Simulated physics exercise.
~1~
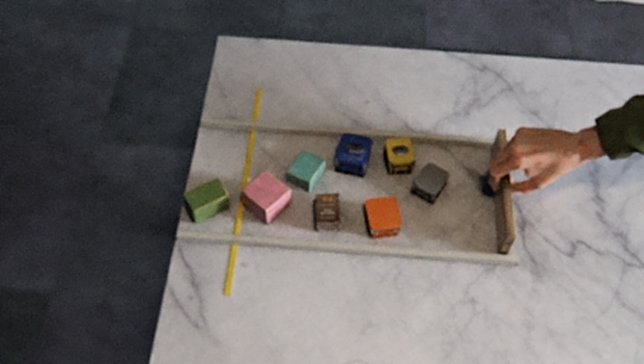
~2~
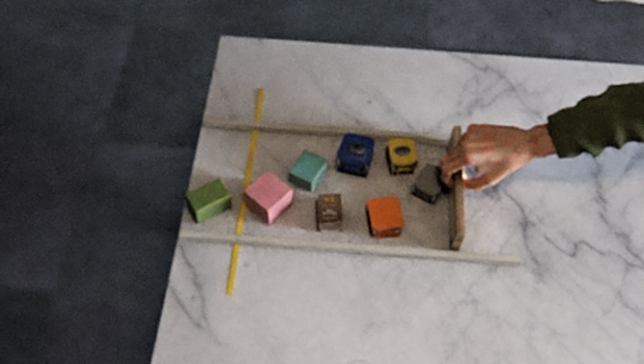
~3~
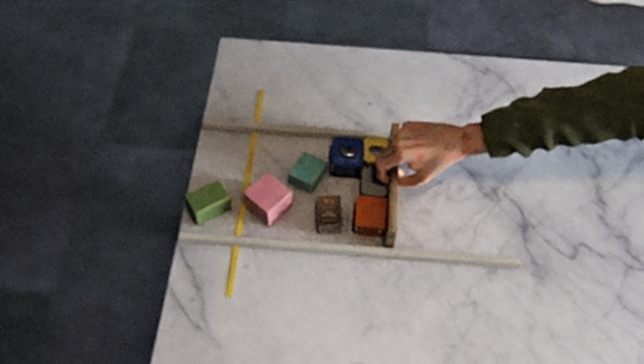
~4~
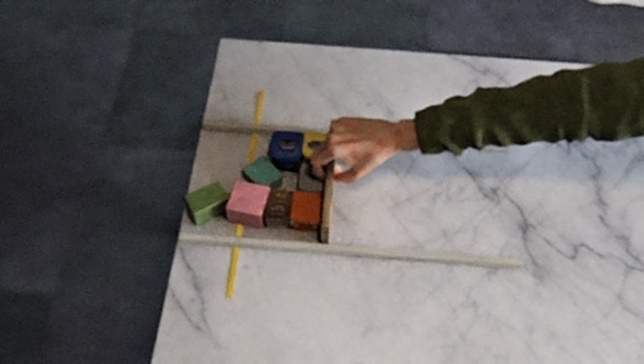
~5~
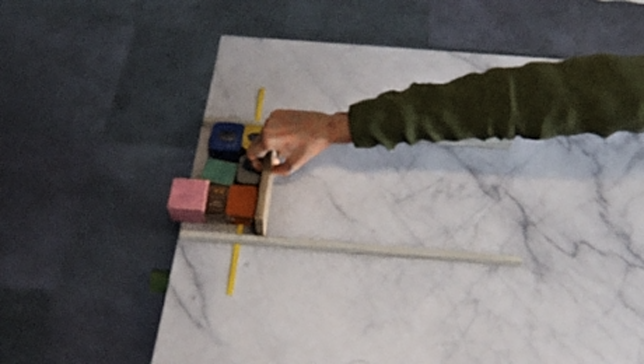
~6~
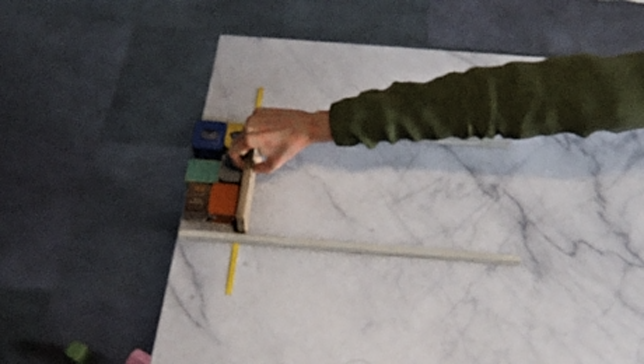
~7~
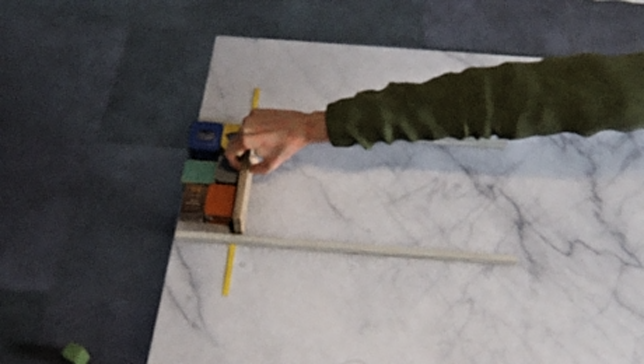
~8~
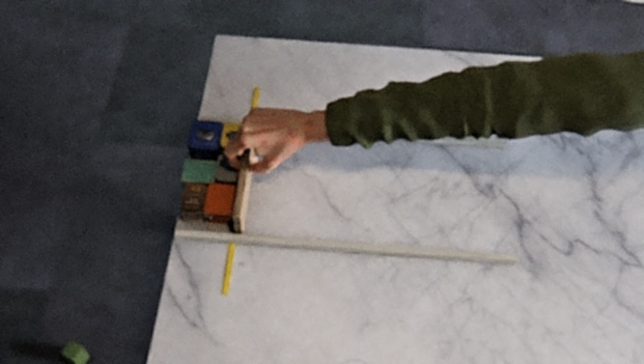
In the video, a hand slides an upright board leftward along a channel on a marble-patterned table, gathering scattered colored blocks and pushing them past a yellow tape line. The green and pink blocks drop off the table's end, while the others stay bunched at the edge against the board.
